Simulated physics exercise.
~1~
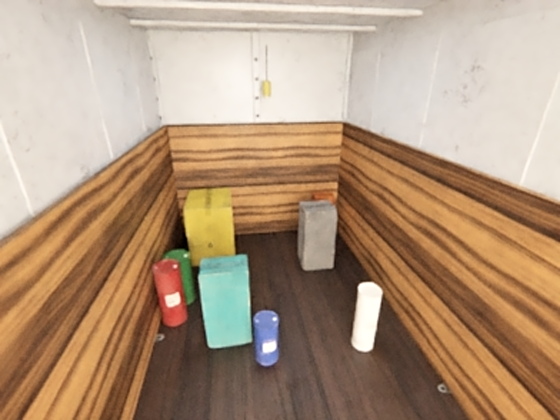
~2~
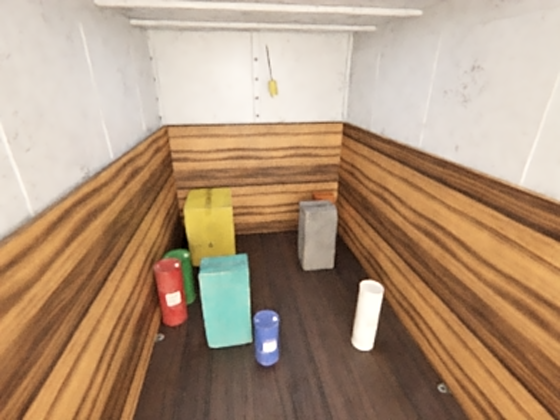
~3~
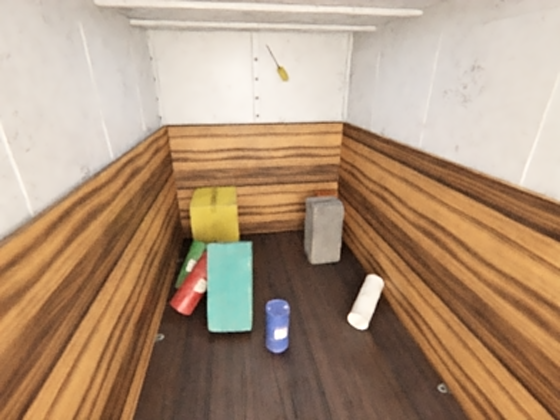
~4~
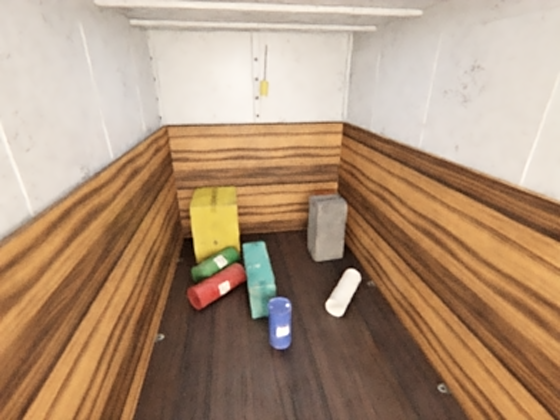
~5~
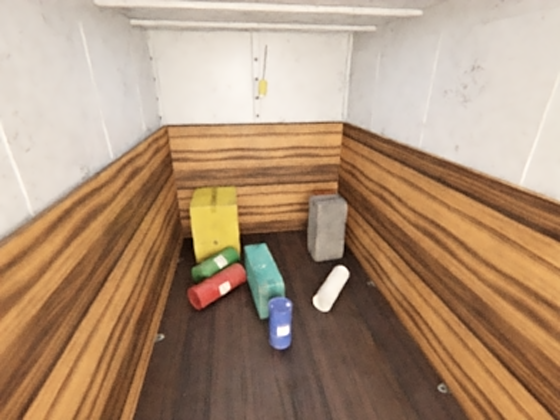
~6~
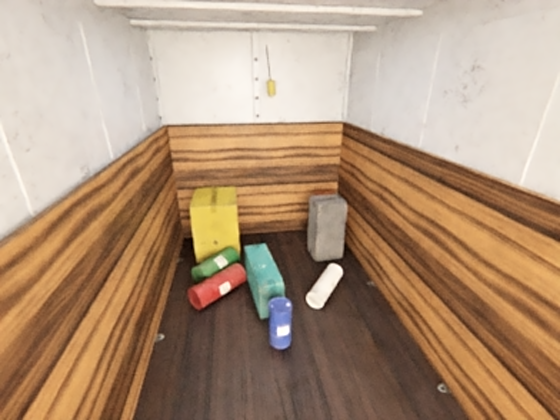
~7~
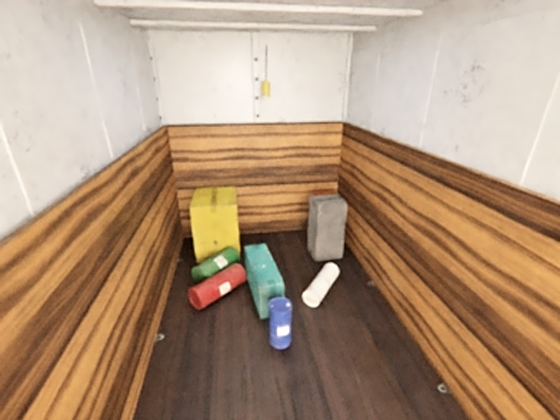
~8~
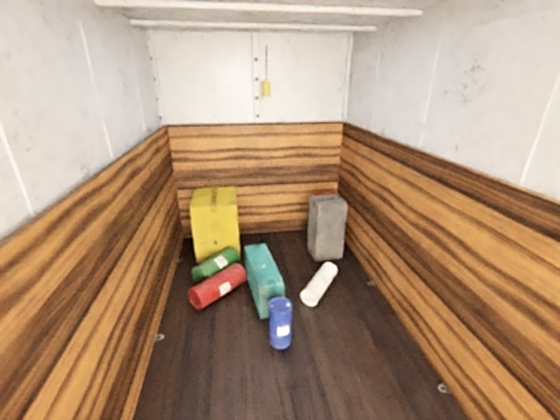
The clip opens on a wood-panelled load bay with upright boxes and canisters standing loose on the dark floor, and a small yellow tag hanging at the far wall. The tag swings to the right, then the red and green canisters lean over, the white one falls on its side, and the blue one slides slightly right. The red and green canisters and the turquoise box topple rightward, while the yellow box rocks but stays standing. The white canister rolls left and settles. At the end, the grey, yellow and orange boxes and blue canister remain upright.
